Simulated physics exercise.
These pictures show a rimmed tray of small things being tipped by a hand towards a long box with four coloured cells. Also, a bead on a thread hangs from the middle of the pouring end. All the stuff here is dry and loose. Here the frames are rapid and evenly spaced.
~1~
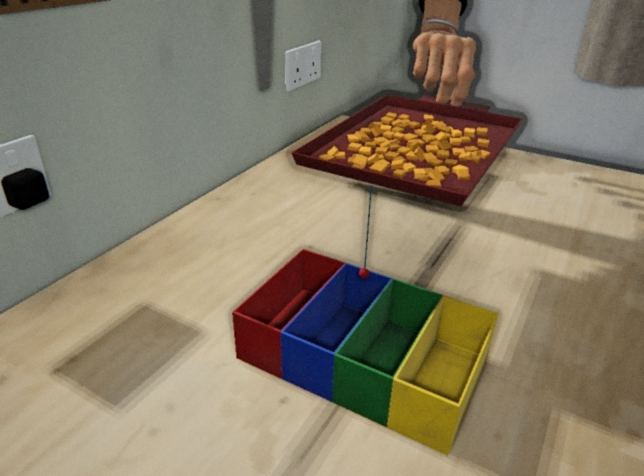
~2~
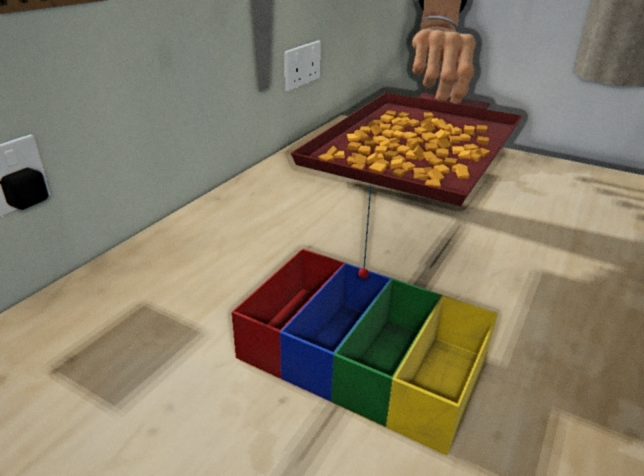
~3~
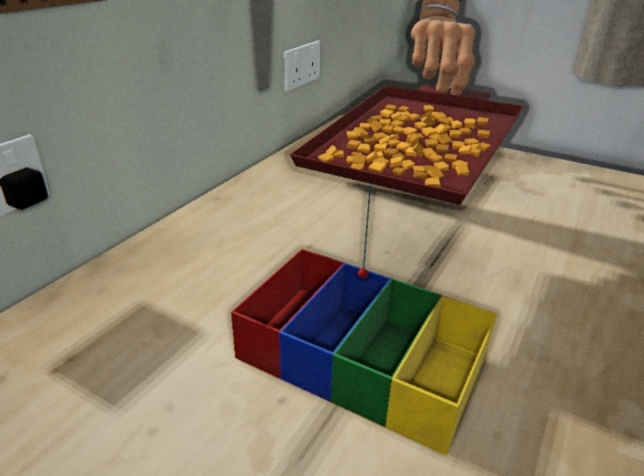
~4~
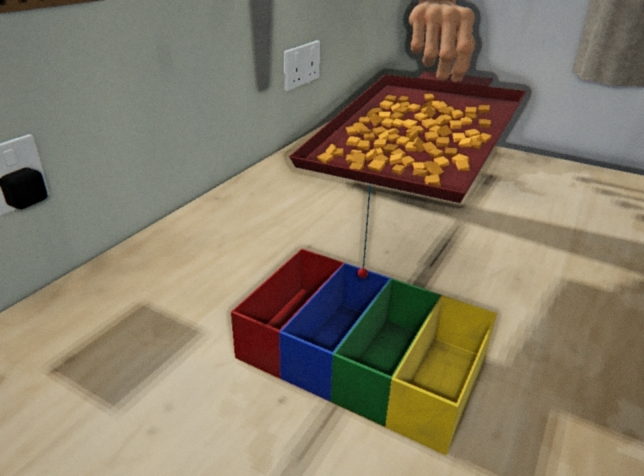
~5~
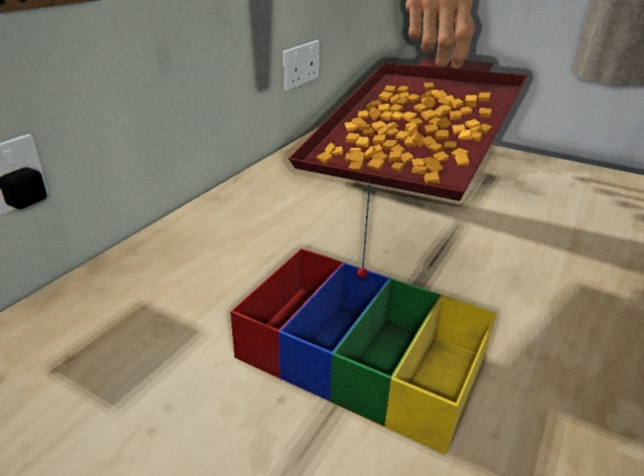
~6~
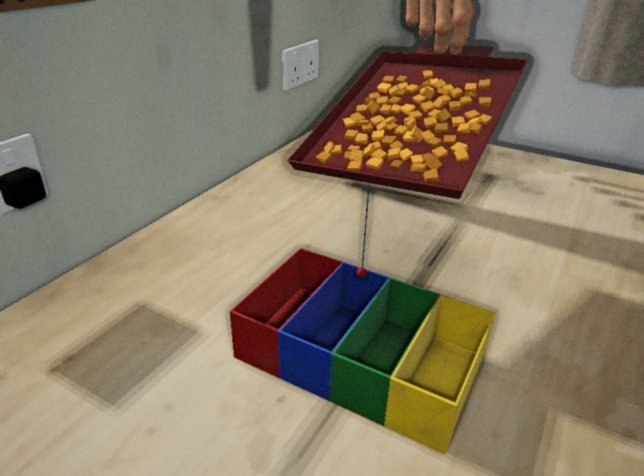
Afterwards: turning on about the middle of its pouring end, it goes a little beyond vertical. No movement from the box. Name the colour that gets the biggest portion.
Red.
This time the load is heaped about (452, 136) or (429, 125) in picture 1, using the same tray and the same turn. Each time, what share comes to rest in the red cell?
You'd see roughly 50 per cent first and roughly 60 per cent second.
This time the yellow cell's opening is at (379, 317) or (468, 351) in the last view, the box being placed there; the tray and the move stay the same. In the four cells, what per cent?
You'd get 100 per cent first and 60 per cent second.
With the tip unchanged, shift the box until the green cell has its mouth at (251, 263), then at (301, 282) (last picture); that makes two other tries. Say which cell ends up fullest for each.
That yellow cell, then green.
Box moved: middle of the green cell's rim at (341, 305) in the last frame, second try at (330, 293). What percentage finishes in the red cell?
20 and 0 in a hundred.
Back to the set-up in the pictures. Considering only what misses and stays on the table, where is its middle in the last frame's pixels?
I'd put the middle somewhere around (235, 310) in the last picture.
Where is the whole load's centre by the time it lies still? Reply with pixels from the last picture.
Around (290, 333).
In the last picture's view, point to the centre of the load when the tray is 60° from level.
I'd put the middle of the pieces at roughly (355, 136).
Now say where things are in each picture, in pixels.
In the first frame, corners of the pouring end at (297, 152) and (463, 192), level; middle of the load at (412, 145), small crackers; bead on its thread at (364, 273); red cell at (258, 341); blue cell at (307, 362); green cell at (362, 386); yellow cell at (422, 412).
In the second frame, corners of the pouring end at (296, 152) and (463, 192), level; middle of the load at (411, 144).
In the third frame, corners of the pouring end at (295, 154) and (462, 191), tipped barely, lowest at the left corner; middle of the load at (411, 140).
In the fourth frame, corners of the pouring end at (294, 155) and (461, 190), tipped a little, lowest at the left corner; middle of the load at (411, 135).
In the fifth frame, corners of the pouring end at (293, 157) and (460, 188), tipped a little, lowest at the left corner; middle of the load at (410, 129).
In the sixth frame, corners of the pouring end at (292, 159) and (459, 187), tipped clearly, lowest at the left corner; middle of the load at (409, 123); red cell at (255, 340); blue cell at (305, 361); green cell at (359, 385); yellow cell at (420, 411).
Soon, tray tipped steeply; nearly all on the tray; a stray few falling or outside the box.
A while on, tray tipped right over; about half on the tray; about a quarter in the red cell; a stray few in the blue cell; about a third falling or outside the box.
Towards the end, tray tipped past a quarter turn; about two thirds in the red cell; about a quarter in the blue cell; a small part in the green cell; a small part falling or outside the box.
Finally, tray tipped past a quarter turn; about two thirds in the red cell; about a quarter in the blue cell; a small part in the green cell; none in the yellow cell; a small part outside the box.
